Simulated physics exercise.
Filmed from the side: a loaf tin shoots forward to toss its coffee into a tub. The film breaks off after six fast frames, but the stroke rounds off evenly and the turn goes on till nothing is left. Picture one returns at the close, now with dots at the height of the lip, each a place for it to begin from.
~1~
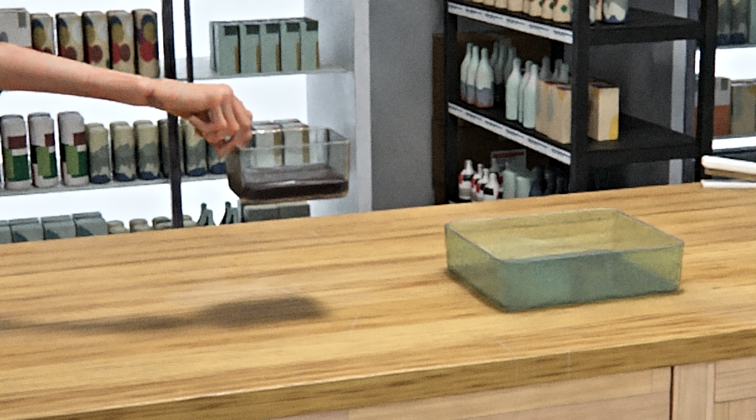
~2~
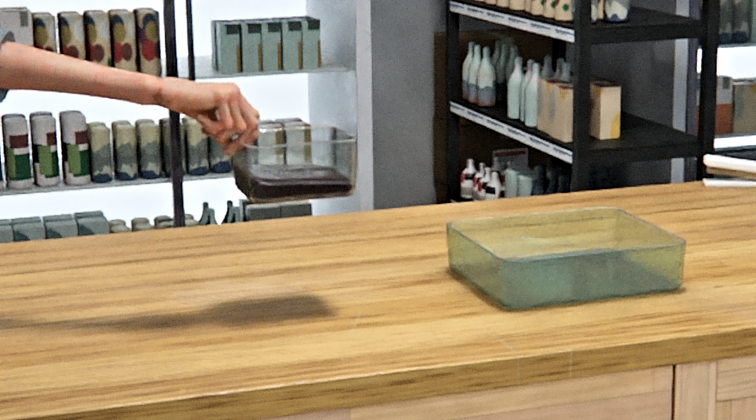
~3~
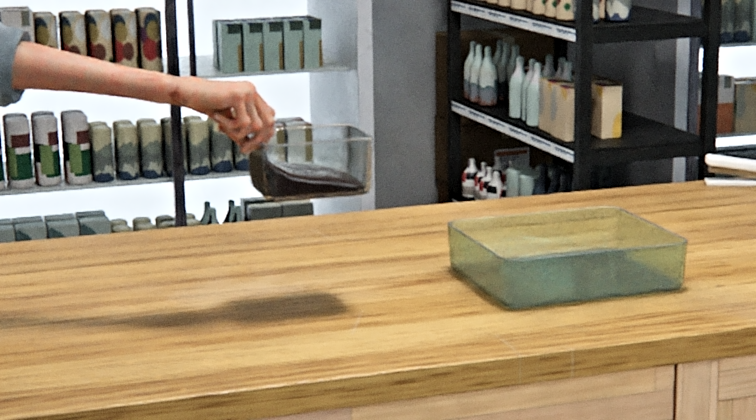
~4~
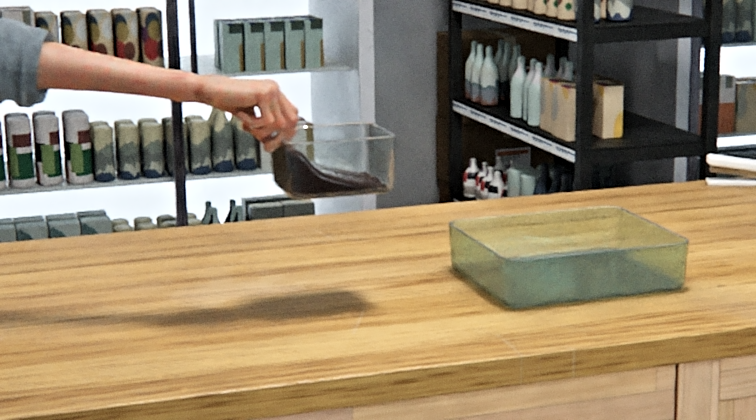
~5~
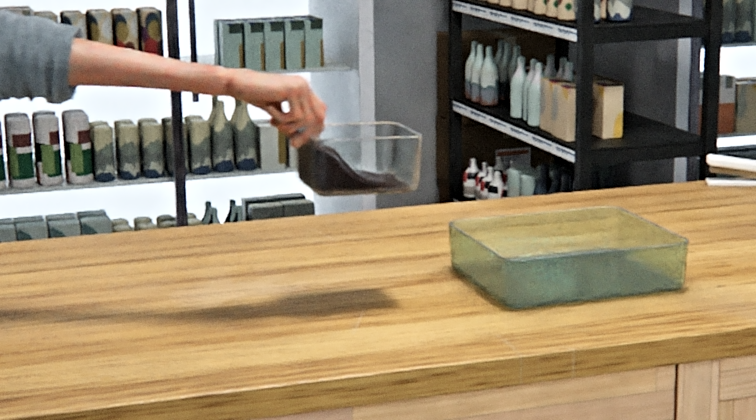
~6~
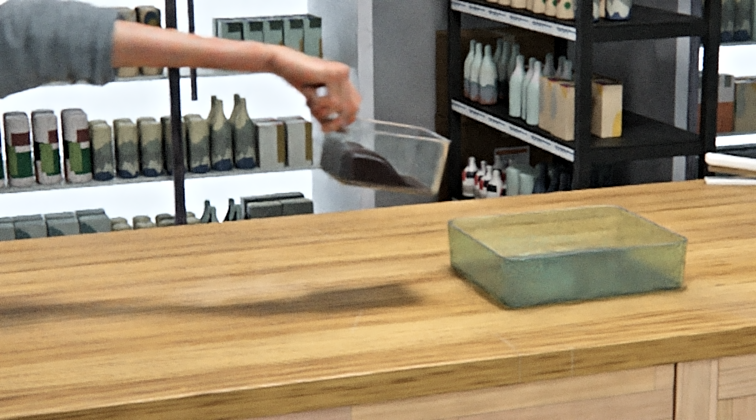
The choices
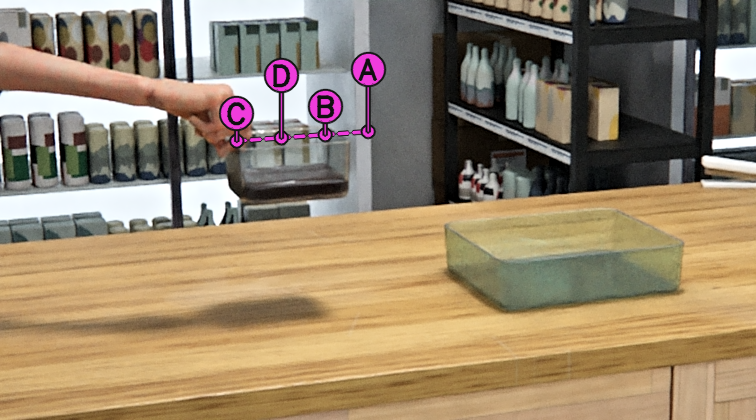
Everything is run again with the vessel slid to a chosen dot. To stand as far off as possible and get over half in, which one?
D.
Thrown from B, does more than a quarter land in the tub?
Yes, clearly.
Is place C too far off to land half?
Yes, it does.
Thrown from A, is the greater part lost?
No, not at all.
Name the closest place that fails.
It is C.
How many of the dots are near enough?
Three of them.
On the marked copy, A at (368, 131); B at (325, 134); C at (236, 141); D at (281, 137).
For place A, about 82 % lands in the tub, 2 % falls short and 16 % goes beside or beyond.
For place B, about 73 % lands in the tub, 15 % falls short and 12 % goes beside or beyond.
For place C, about 34 % lands in the tub, 58 % falls short and 8 % goes beside or beyond.
For place D, about 64 % lands in the tub, 26 % falls short and 10 % goes beside or beyond.
